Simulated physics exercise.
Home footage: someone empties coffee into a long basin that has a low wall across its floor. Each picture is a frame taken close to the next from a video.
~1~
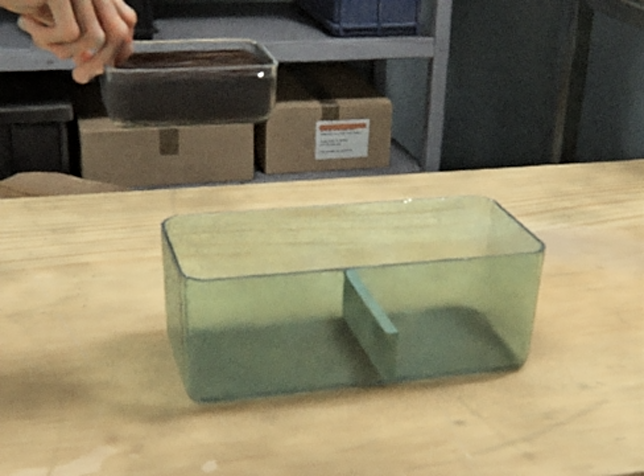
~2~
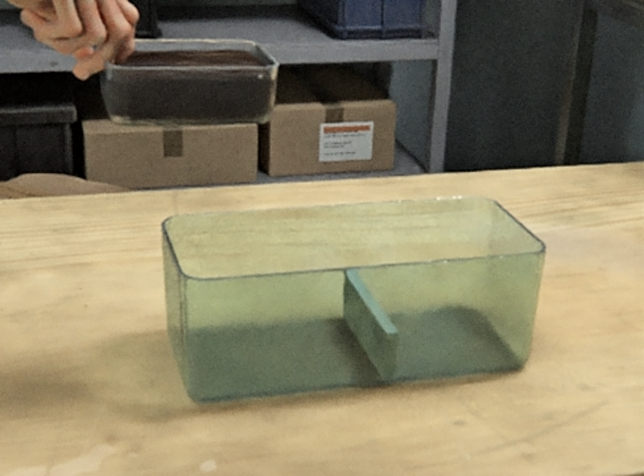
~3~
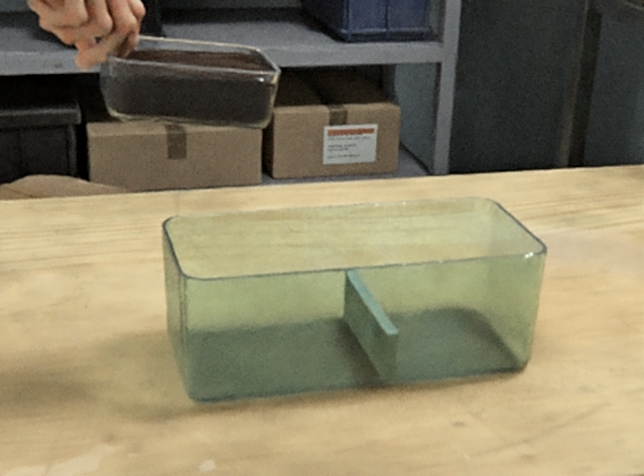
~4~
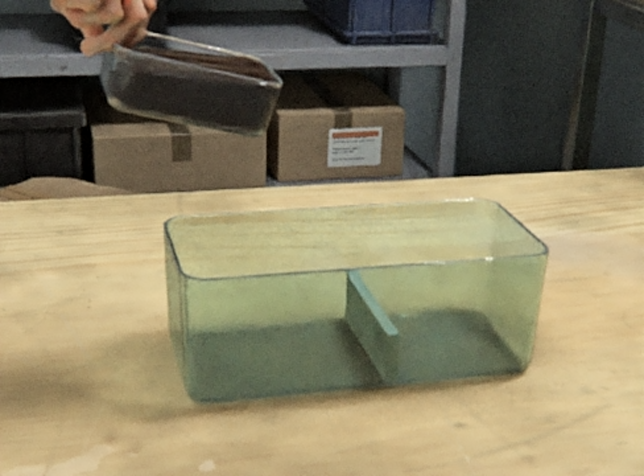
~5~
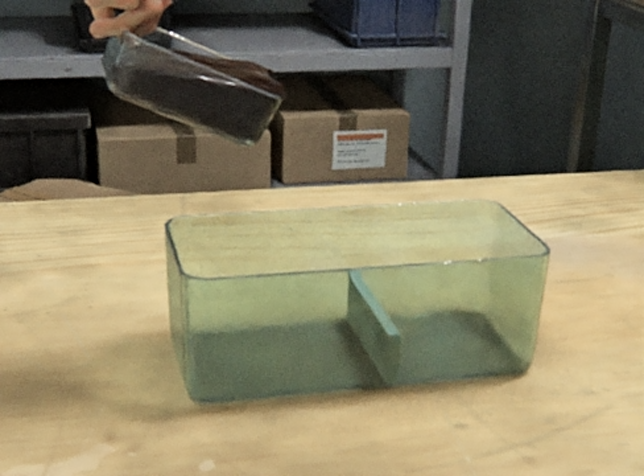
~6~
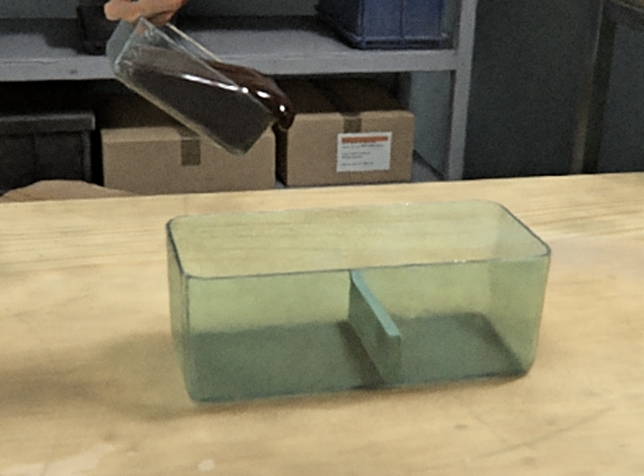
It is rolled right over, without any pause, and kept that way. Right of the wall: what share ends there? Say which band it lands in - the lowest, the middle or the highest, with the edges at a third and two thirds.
The share right of the wall is left smaller than one third.
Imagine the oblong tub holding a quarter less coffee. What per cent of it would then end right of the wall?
5 per cent.
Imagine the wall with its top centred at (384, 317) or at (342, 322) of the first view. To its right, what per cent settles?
Try 1: About 20 percent; try 2: About 30 percent.
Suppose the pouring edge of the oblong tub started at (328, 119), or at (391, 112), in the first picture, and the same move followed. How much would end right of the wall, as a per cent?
Start one gives some 40 %, start two some 85 %.
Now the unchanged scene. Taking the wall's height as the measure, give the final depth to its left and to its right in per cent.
Left near 40; right near 0.
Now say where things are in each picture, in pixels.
Tilt 0°; pouring edge (267, 54); surface from (104, 65) to (263, 60); the long basin's rim runs from (171, 250) to (518, 223); the wall's top is at (369, 301), in the first frame.
Tilt 2°; pouring edge (268, 56); surface from (105, 62) to (264, 61), in the second frame.
Tilt 6°; pouring edge (270, 63); surface from (107, 60) to (266, 64), in the third frame.
Tilt 14°; pouring edge (272, 74); surface from (110, 57) to (270, 68), in the fourth frame.
Tilt 24°; pouring edge (272, 89); surface from (112, 53) to (261, 76); 4 per cent is over the edge, in the fifth frame.
Tilt 36°; pouring edge (269, 106); surface from (112, 50) to (250, 79); 13 per cent is over the edge, in the sixth frame.
A moment on, the oblong tub is tipped right over and 4 per cent is still to pour, 66 is left of the wall and 0 right of it.
Next, the oblong tub is tipped right over and 0 per cent is still to pour, 91 is left of the wall and 3 right of it.
Then the oblong tub is tipped right over and 0 per cent is still to pour, 92 is left of the wall and 5 right of it.
Later the oblong tub is tipped right over and 0 per cent is still to pour, 92 is left of the wall and 5 right of it.
At rest 92 per cent lies left of the wall, 5 right of it and 3 outside.
